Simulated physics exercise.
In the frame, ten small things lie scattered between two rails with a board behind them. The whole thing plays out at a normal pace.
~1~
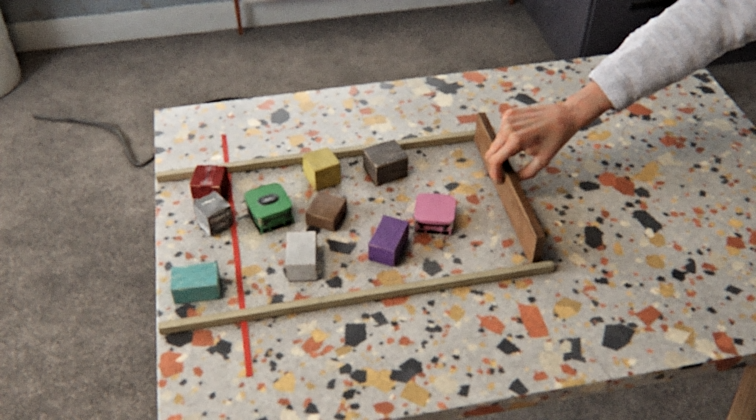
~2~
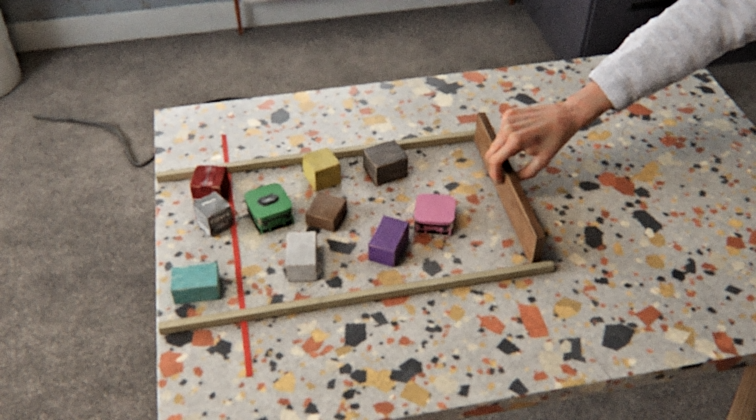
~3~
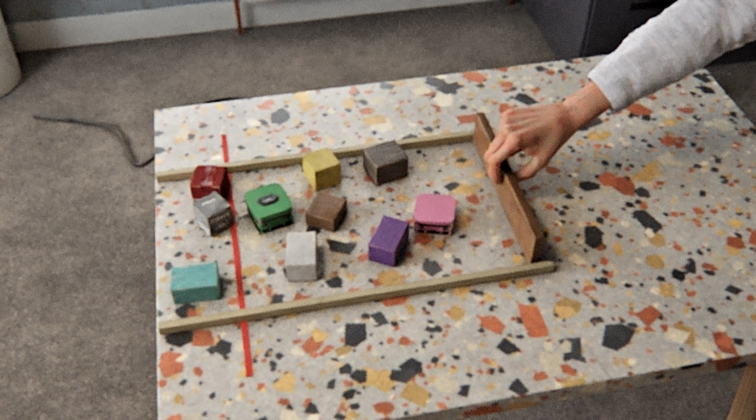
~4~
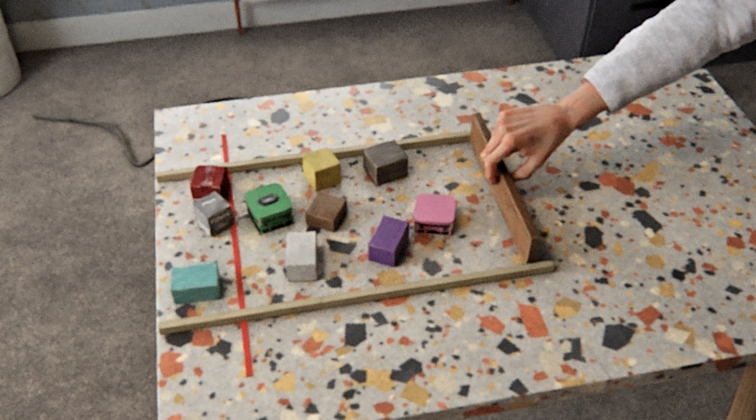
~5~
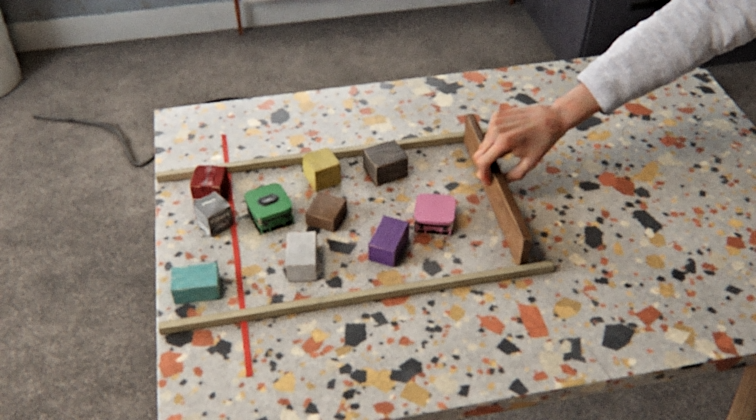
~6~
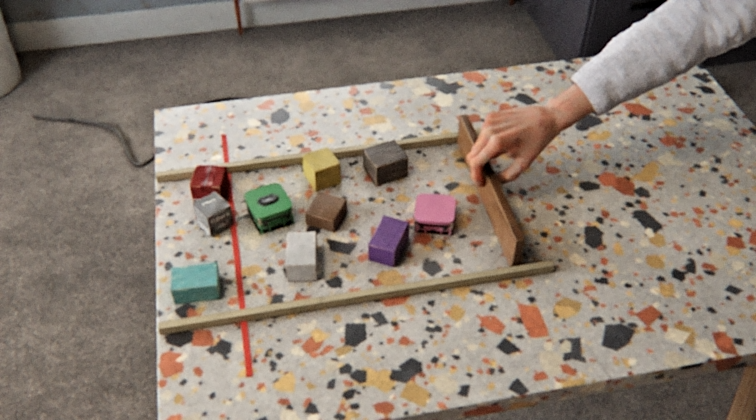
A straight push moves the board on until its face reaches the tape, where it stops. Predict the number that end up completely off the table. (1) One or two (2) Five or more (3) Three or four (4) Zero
Three or four.
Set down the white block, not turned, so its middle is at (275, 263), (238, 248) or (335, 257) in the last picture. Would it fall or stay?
Taking the three spots in turn, the white block holds its place, then holds its place, then holds its place.
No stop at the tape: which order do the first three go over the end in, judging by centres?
Order, earliest first: Grey box, red box, turquoise block.
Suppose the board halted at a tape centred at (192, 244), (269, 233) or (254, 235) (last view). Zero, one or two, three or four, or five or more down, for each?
First five or over, next either one or two, finally 1 or 2.
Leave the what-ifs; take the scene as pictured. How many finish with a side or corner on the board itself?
That comes to 3.
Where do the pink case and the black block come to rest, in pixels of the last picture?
Positions - first (215, 245), then (210, 184).
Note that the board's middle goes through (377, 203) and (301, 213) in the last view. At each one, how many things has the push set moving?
At the one place 5, at the other 9.
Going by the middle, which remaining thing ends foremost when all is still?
I'd go with the green case.
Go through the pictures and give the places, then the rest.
The first frame shows turquoise block (196, 283); red box (210, 185); grey box (213, 214); board (506, 184); tape (235, 238).
The second frame shows red box (210, 185); black block (386, 162).
The third frame shows grey box (214, 214); brown block (326, 212).
The fourth frame shows turquoise block (196, 283); green case (269, 208).
The fifth frame shows red box (210, 185); purple block (389, 241).
The sixth frame shows turquoise block (196, 283); red box (210, 185); grey box (214, 214); board (488, 187); tape (235, 238).
A little later, none off yet; turquoise block at rest near (196, 283); red box at rest near (210, 185); grey box at rest near (214, 214).
When it is over, the number that fall off is three or four; down, grey box, red box and turquoise block.
